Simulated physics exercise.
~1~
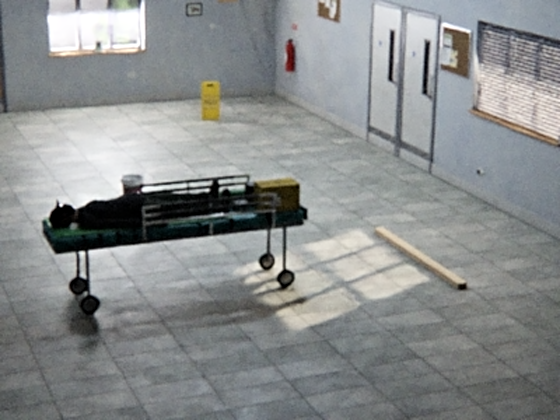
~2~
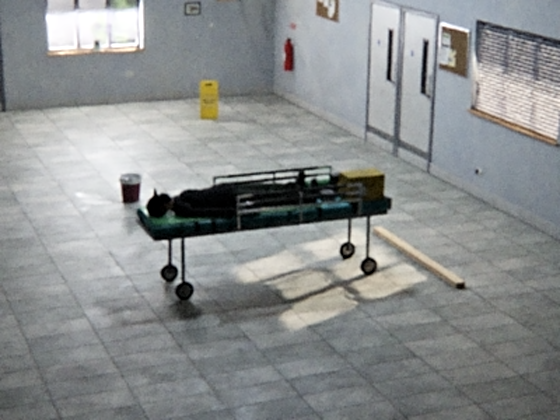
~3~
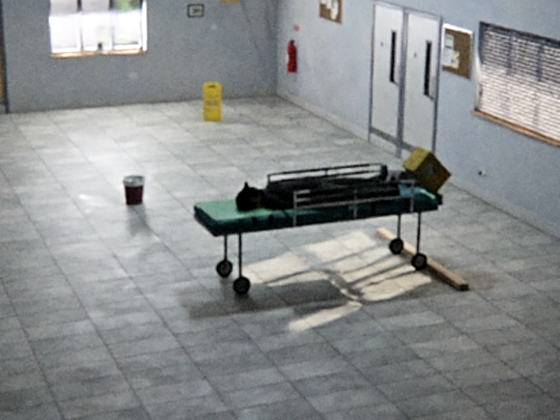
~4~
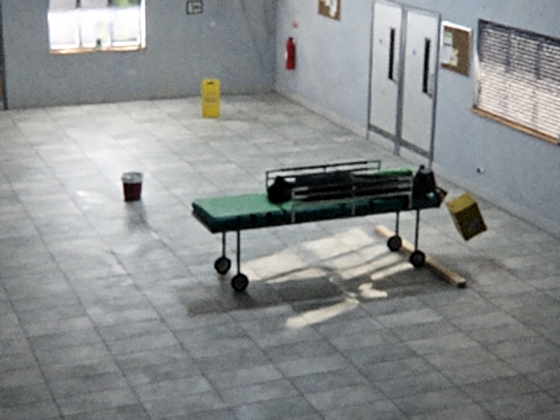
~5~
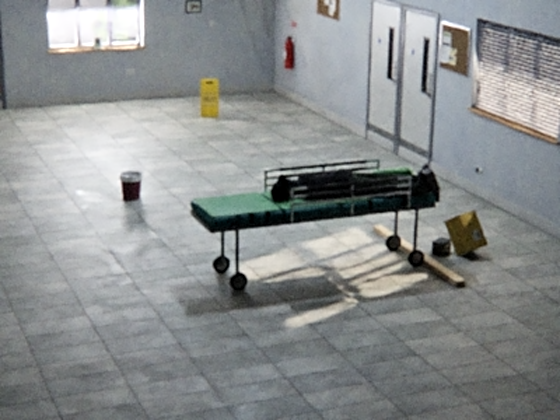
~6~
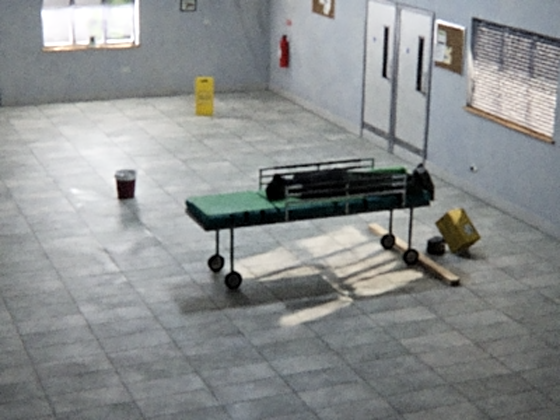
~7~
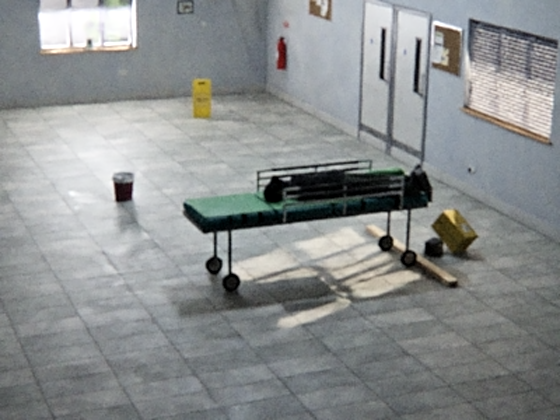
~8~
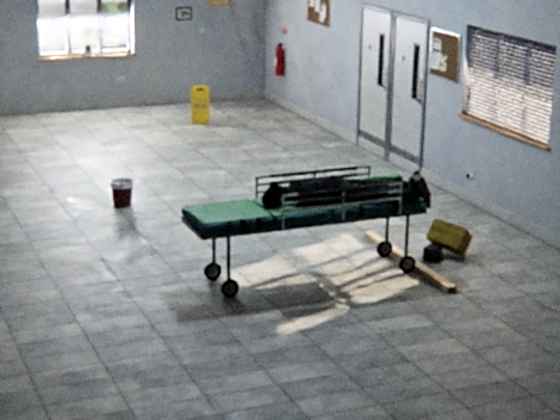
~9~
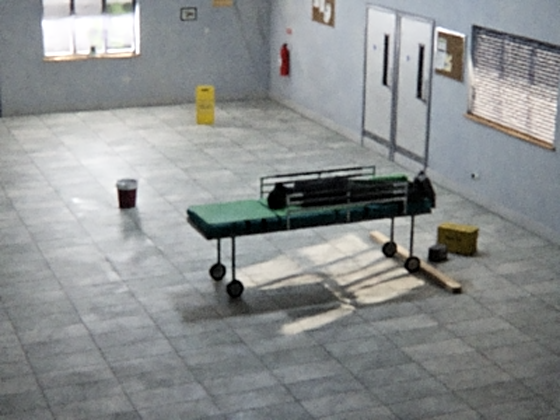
A wide hall with grey floor tiles and pale blue walls is seen from above, with double doors at the back right. A green-topped trolley carrying a dark figure lying flat, with a yellow box-shaped bag at its right end, rolls rightward past a dark red bucket toward a wooden beam on the floor. It stops abruptly at the beam, and the figure slides on toward the right end. The yellow bag tips over the edge and drops, along with a small dark object. The bag rocks, then settles upright beside the object, while the figure stays aboard, bunched between the rails.
